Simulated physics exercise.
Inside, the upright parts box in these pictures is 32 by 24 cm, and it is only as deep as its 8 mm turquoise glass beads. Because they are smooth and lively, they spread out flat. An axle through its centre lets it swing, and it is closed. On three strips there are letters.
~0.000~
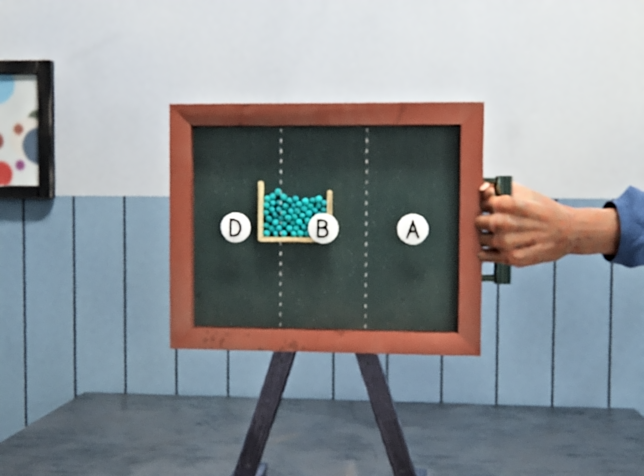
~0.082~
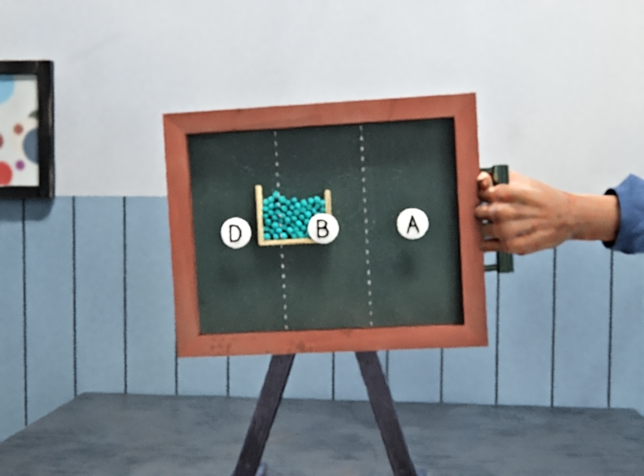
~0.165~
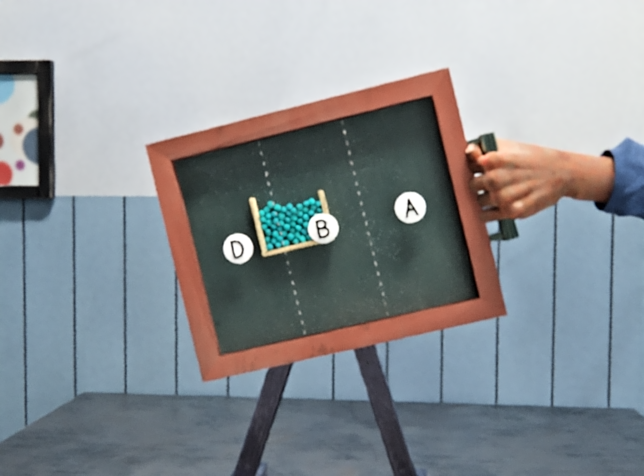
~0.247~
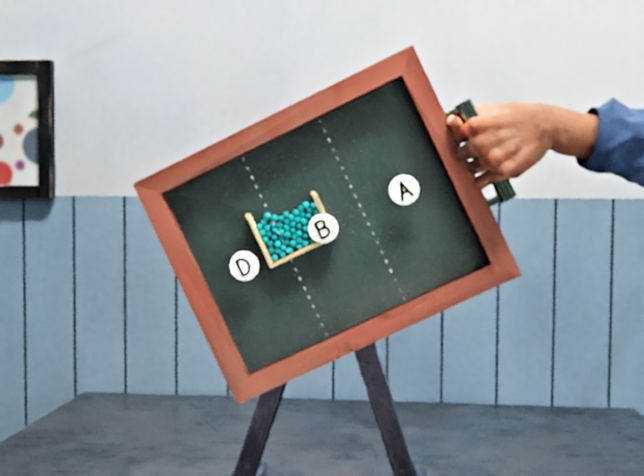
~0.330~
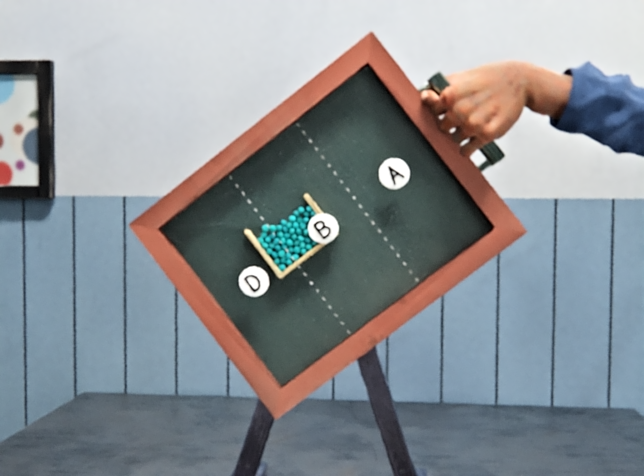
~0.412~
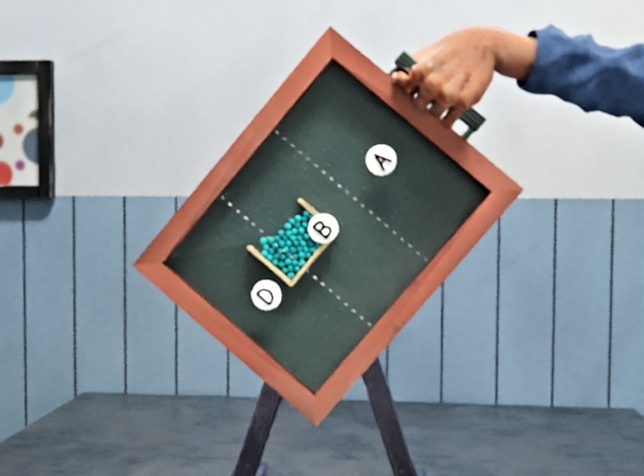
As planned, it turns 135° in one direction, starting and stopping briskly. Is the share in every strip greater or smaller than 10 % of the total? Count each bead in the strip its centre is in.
A, smaller; B, smaller; D, greater.
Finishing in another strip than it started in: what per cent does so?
70 per cent.
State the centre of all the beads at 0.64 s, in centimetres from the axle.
Offset approx. 2 cm left, 4 cm below.
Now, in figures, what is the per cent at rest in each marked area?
Strip A: 0; strip B: 0; strip D: 100.
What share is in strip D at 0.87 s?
Share: Near 90 %.
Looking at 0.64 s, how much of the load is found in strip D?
Roughly 40 per cent.
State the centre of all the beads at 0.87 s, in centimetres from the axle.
About 2 cm left and 10 cm below.
By 0.64 s, it stands 83° anticlockwise; the beads' middle is 2 cm left of and 4 cm below the centre; B 60 %, D 40 %.
By 0.87 s, it stands 117° anticlockwise; the beads' middle is 2 cm left of and 10 cm below the centre; B 10 %, D 90 %.
By 1.06 s, it stands 135° anticlockwise; the beads' middle is 2 cm right of and 15 cm below the centre; D 100 %.
All still by 1.6 s, it stands 135° anticlockwise; A 0 %, B 0 %, D 100 %.
